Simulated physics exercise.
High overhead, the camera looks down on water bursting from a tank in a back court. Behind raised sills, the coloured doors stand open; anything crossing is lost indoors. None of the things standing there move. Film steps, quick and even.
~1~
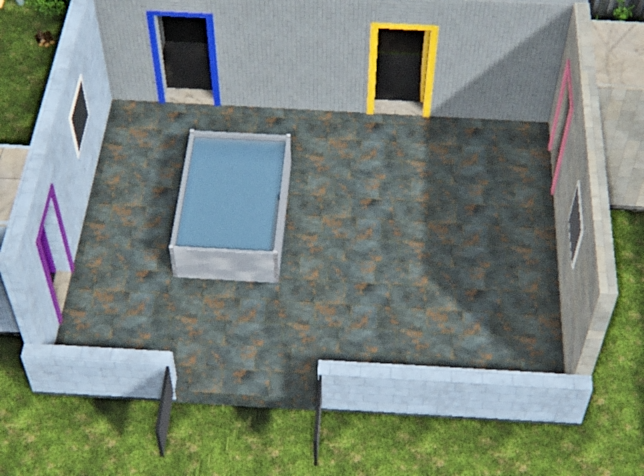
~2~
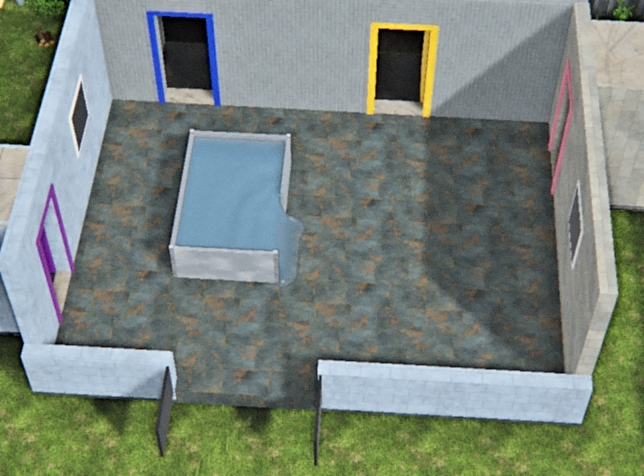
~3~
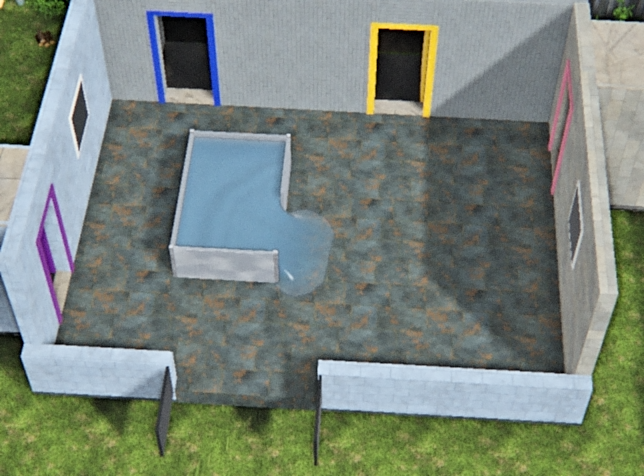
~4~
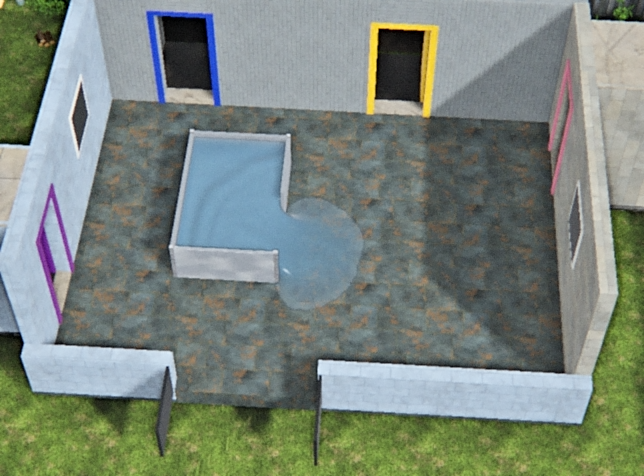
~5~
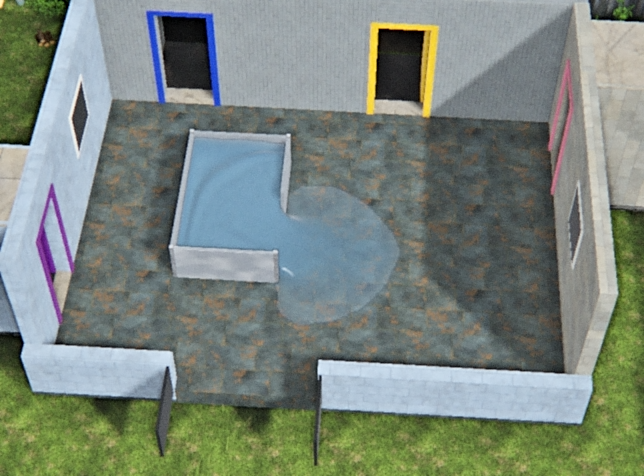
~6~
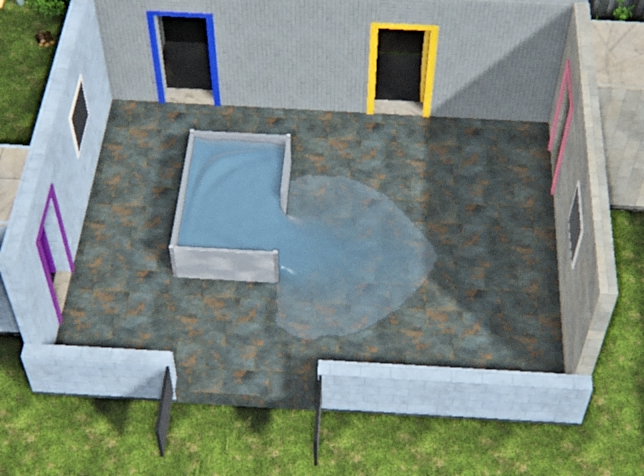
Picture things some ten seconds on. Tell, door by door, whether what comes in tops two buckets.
Yellow door: Not beyond two buckets. Blue door: Not beyond two buckets. Pink door: Beyond two buckets. Purple door: Not beyond two buckets.
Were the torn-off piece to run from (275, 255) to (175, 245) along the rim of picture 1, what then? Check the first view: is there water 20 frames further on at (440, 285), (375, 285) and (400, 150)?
Point by point: Untouched, untouched and untouched.
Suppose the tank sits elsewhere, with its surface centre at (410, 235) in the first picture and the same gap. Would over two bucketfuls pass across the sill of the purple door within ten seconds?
Well, the way I see it, the purple door breaks past the limit.
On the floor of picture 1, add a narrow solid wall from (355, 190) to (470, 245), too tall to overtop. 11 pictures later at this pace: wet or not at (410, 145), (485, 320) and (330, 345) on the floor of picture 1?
Taking the points in order, they are high and dry, inundated and inundated.
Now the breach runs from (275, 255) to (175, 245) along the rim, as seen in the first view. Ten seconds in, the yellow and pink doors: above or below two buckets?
Against the threshold, yellow misses it and pink misses it.
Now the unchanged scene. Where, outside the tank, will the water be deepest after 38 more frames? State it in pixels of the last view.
Deepest point: About (546, 125).
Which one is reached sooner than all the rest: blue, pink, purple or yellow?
It's the pink door.
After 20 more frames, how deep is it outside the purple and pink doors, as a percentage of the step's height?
About 0 and 180 %.
A moment on, water covers 35 % of the floor; the yellow door not reached, the blue door not reached, the pink door not reached, the purple door not reached.
Next, water covers 45 % of the floor; the yellow door not reached, the blue door not reached, the pink door wet at the sill, nothing in, the purple door not reached.
Then, water covers 50 % of the floor; the yellow door wet at the sill, nothing in, the blue door not reached, the pink door over two buckets in, the purple door not reached.
Later, water covers 55 % of the floor; the yellow door wet at the sill, nothing in, the blue door not reached, the pink door over two buckets in, the purple door not reached.
In the end, water covers 90 % of the floor; the yellow door wet at the sill, nothing in, the blue door wet at the sill, nothing in, the pink door far over two buckets in, the purple door not reached.
